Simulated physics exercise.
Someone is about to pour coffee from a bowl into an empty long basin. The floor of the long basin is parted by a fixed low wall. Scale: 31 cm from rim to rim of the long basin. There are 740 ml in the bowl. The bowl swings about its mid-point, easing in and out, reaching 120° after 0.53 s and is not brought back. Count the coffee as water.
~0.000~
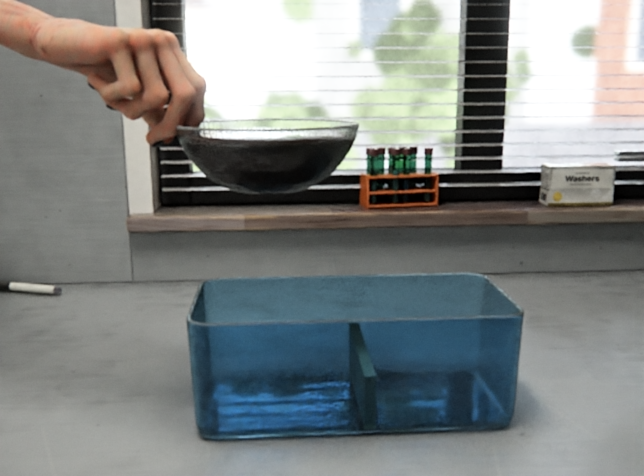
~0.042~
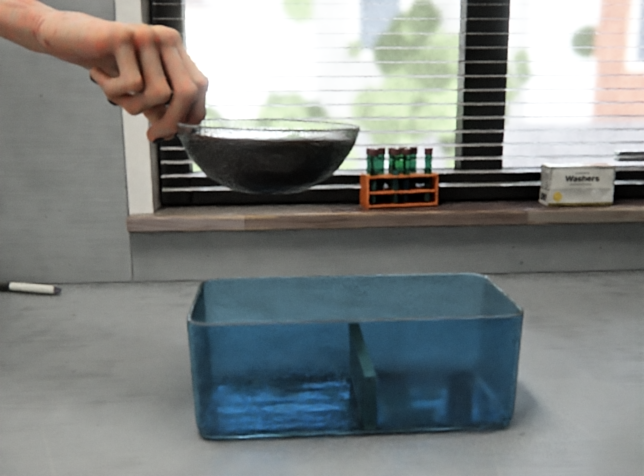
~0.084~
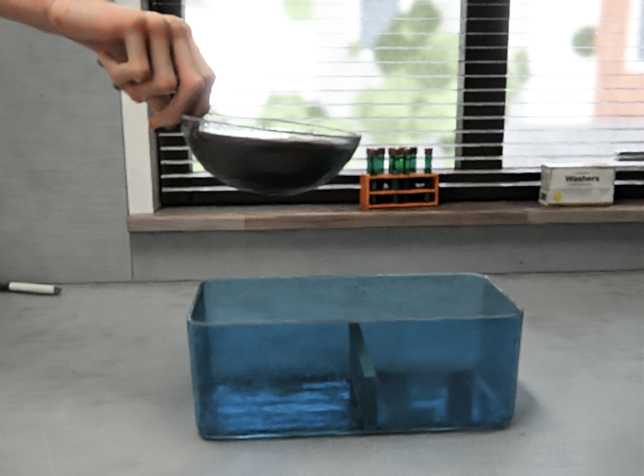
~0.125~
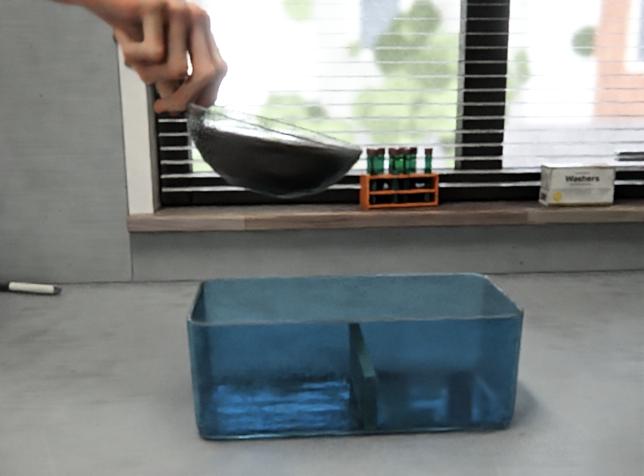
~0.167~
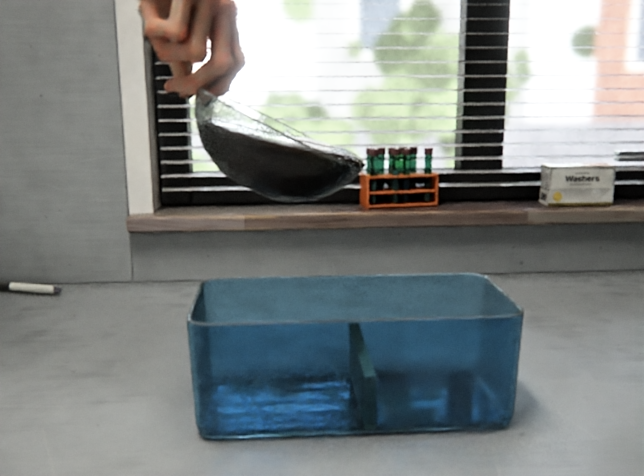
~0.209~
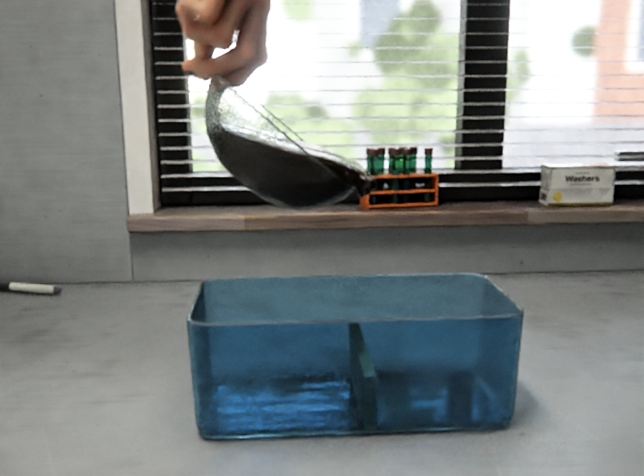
A hand tilted a clear bowl of dark coffee to the right above a blue, divided basin, slowly at first and then more steeply, as the coffee shifted up to the bowl's lowered right rim.
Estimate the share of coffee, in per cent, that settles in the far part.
The far part has some 65 per cent.
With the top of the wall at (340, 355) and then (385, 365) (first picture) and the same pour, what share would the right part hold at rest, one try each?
First 75, then 45 per cent.
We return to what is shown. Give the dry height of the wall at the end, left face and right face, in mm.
Some 46 mm on the left and 30 mm on the right.
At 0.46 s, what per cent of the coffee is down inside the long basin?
Near 92 in a hundred.
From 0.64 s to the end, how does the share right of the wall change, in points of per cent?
It goes up by about 12.
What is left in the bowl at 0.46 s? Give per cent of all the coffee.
Some 0 per cent.
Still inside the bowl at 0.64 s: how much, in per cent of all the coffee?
Near 0 in a hundred.
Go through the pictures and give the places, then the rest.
It leans 0°; its right rim is at (357, 125); the coffee meets the walls at (184, 135) and (352, 134); the long basin's rim runs from (195, 302) to (503, 294); the wall's top is at (362, 350), in the first picture.
It leans 2°; its right rim is at (358, 128); the coffee meets the walls at (184, 134) and (352, 136), in the second picture.
It leans 7°; its right rim is at (360, 137); the coffee meets the walls at (187, 128) and (353, 140), in the third picture.
It leans 16°; its right rim is at (361, 151); the coffee meets the walls at (192, 123) and (358, 147), in the fourth picture.
It leans 27°; its right rim is at (360, 169); the coffee meets the walls at (201, 120) and (346, 155); 4 per cent is over the edge, in the fifth picture.
It leans 40°; its right rim is at (354, 189); the coffee meets the walls at (210, 124) and (318, 152); 13 per cent is over the edge, in the sixth picture.
Then, 0.46 s in, the tilt is 114° and 0 per cent is still to pour, 16 is left of the wall and 76 right of it.
Then, 0.64 s in, the tilt is 120° and 0 per cent is still to pour, 19 is left of the wall and 52 right of it.
Then, 0.82 s in, the tilt is 120° and 0 per cent is still to pour, 25 is left of the wall and 60 right of it.
Then, 1.03 s in, the tilt is 120° and 0 per cent is still to pour, 28 is left of the wall and 65 right of it.
Finally, 28 per cent lies left of the wall, 65 right of it and 7 outside.
